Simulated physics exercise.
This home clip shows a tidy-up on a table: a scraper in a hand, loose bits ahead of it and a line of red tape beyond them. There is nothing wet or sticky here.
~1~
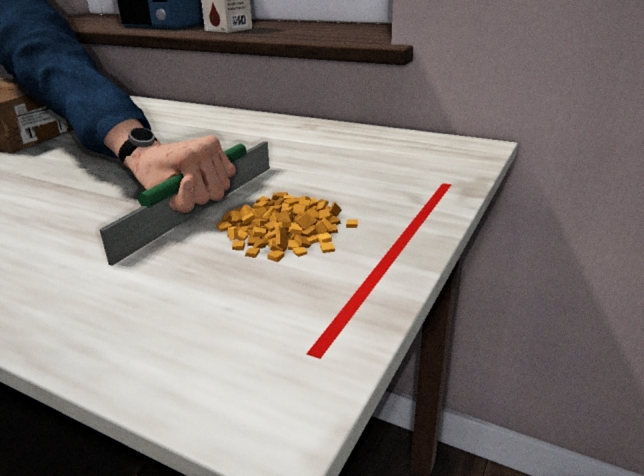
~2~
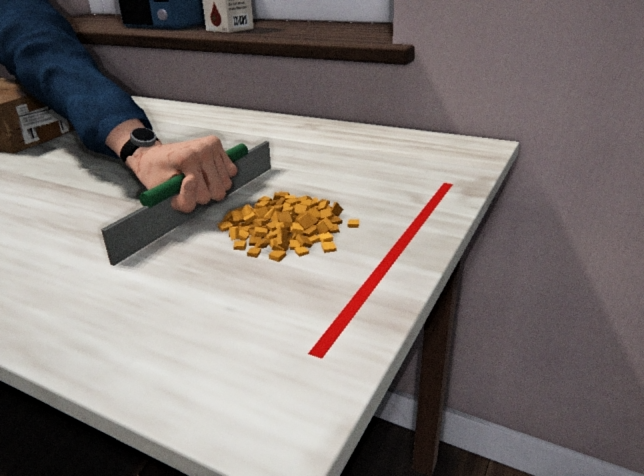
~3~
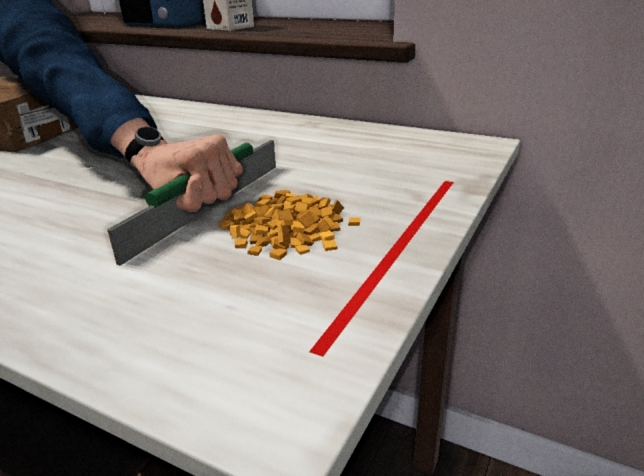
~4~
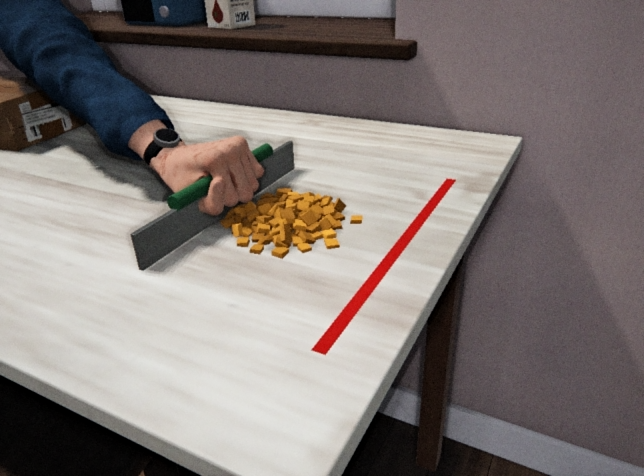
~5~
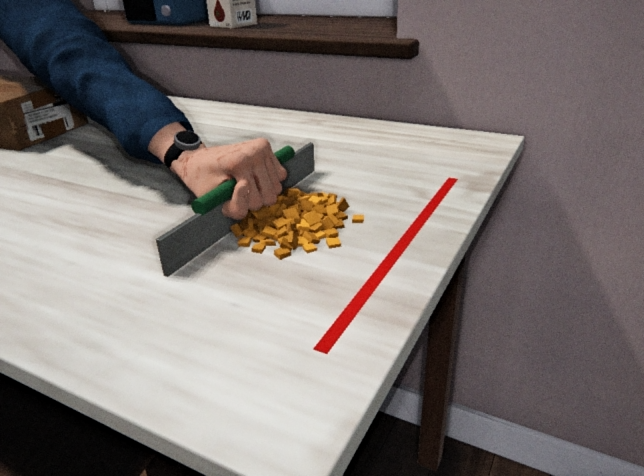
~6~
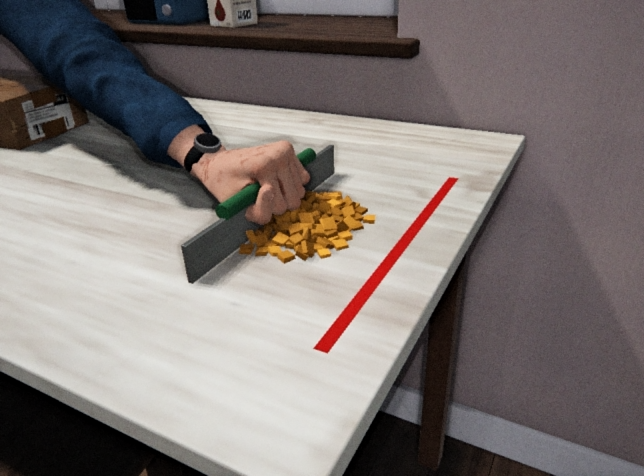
A pale wood-grain table stands against a mauve wall beneath a dark brown ledge, seen from above at an angle. A hand in a blue sleeve and dark watch grips a green-handled grey scraper at left, with a loose heap of small orange-brown pieces beside it and a red tape strip to the right. The scraper rests, then slides right, meeting the pieces and nudging them slightly rightward.
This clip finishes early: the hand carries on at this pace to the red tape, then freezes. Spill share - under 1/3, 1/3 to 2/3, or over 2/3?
Falls between the thirds.
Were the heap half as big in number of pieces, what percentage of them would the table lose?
It comes out near 40 per cent of the heap.
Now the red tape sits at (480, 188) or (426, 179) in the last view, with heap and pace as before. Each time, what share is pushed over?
About 100 % and 10 %.
Soon, scraper still moving, near (340, 198); heap all on the table, its front near (437, 228).
A while on, scraper stopped at the red tape; heap about a third over the edge.
Towards the end, scraper stopped at the red tape; heap about half over the edge.
Finally, scraper stopped at the red tape; heap about half over the edge.
